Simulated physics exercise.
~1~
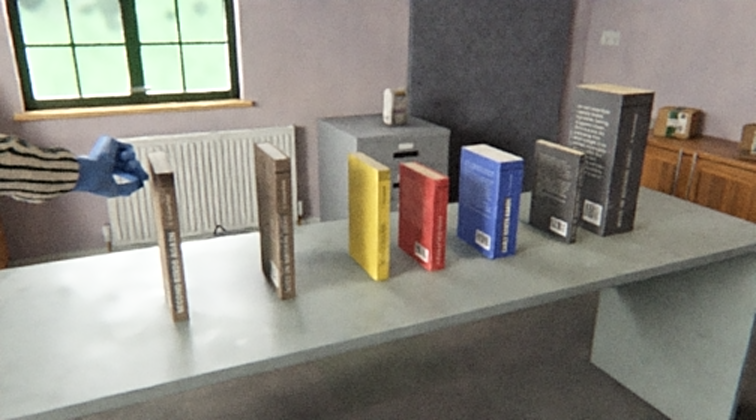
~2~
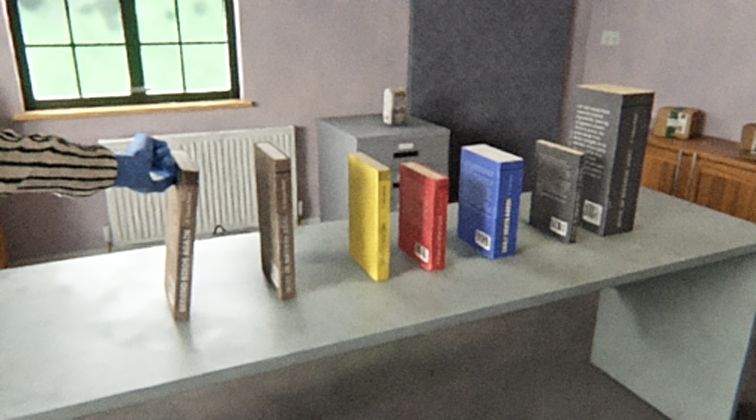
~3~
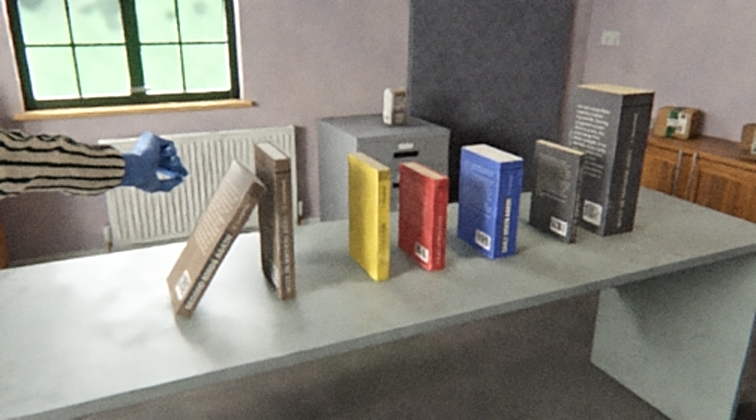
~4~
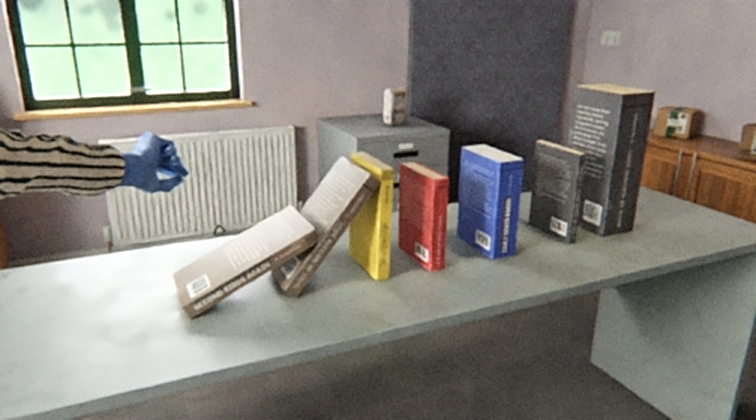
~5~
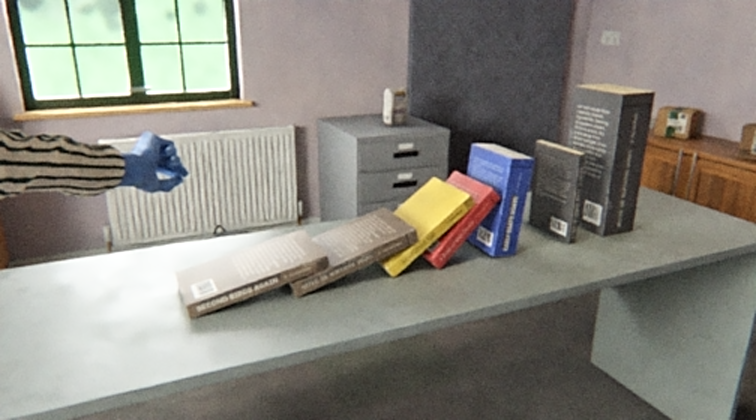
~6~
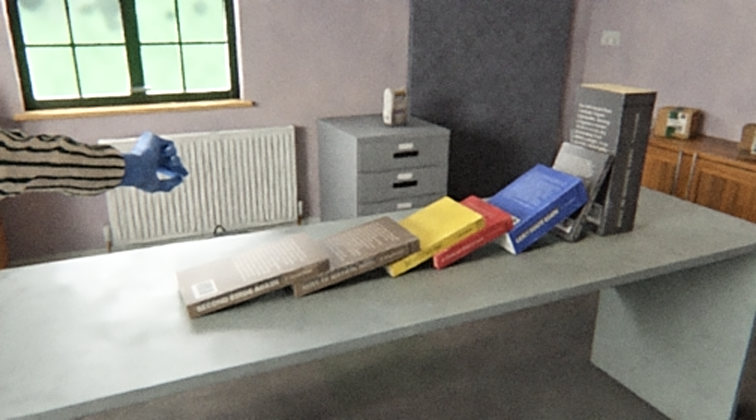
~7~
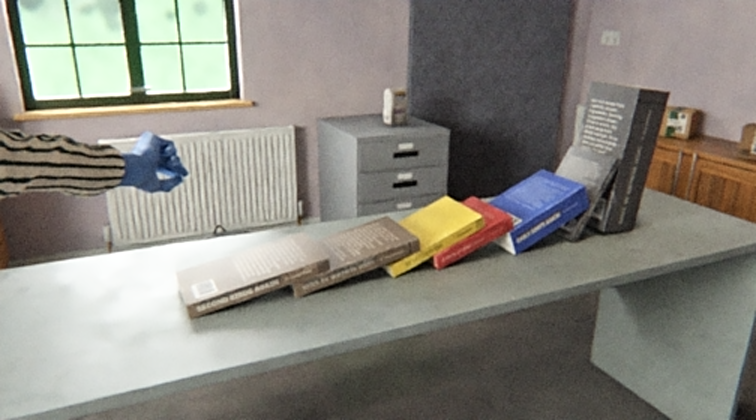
In this clip, a blue-gloved hand tips the leftmost of seven upright books on a table, and it falls rightward, toppling the brown, yellow, red, blue and smaller dark books in turn, while the tall dark book at the right end tilts slightly but stays standing.
